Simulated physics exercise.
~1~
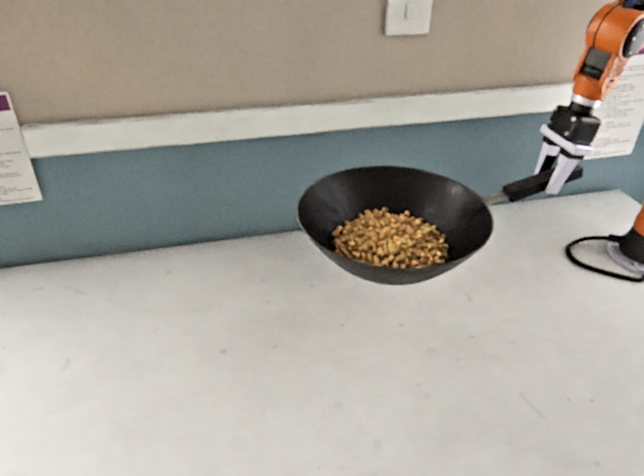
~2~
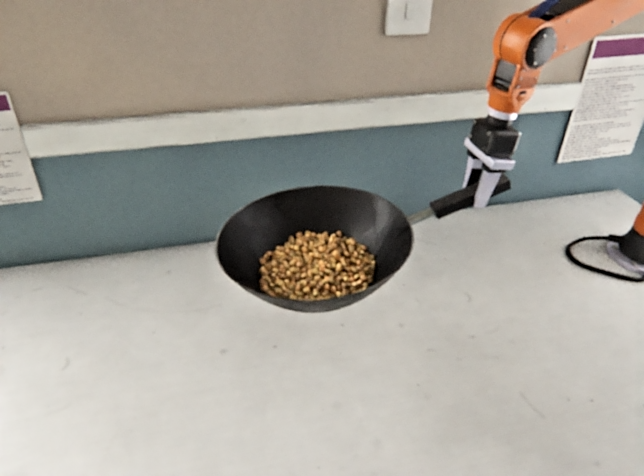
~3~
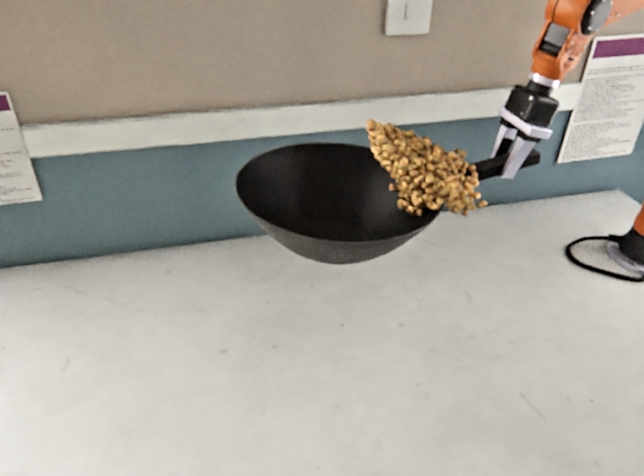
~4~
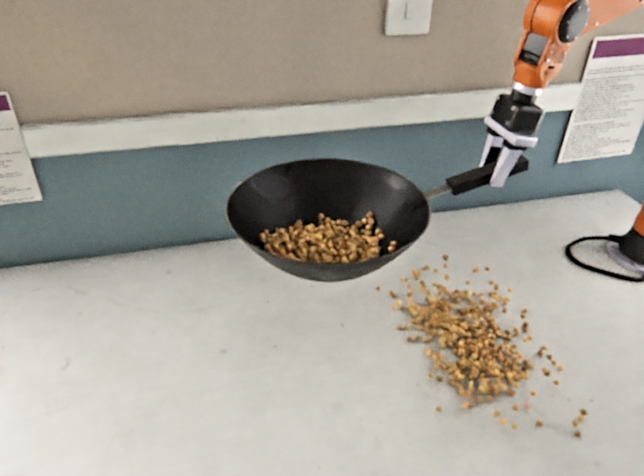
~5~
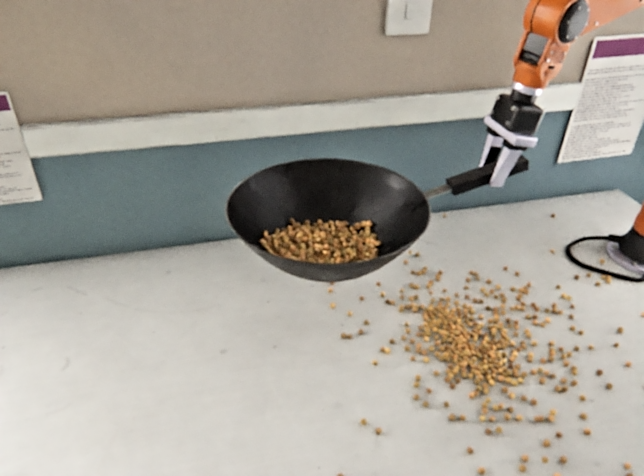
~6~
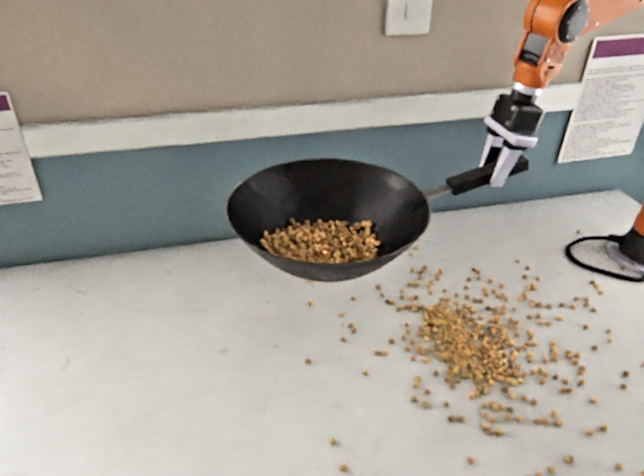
At first, an orange robot arm holds a dark wok by its handle above a white table, with a heap of dried chickpeas resting inside. The arm carries the wok a short way to the left and slightly down. It then moves the wok up and back to the right, and the chickpeas fly up over the rim nearest the handle. Some of them land back in the wok, while many others drop to the table on the right and scatter. Finally the wok hangs still and level, still partly filled, beside a wide spread of spilled chickpeas.
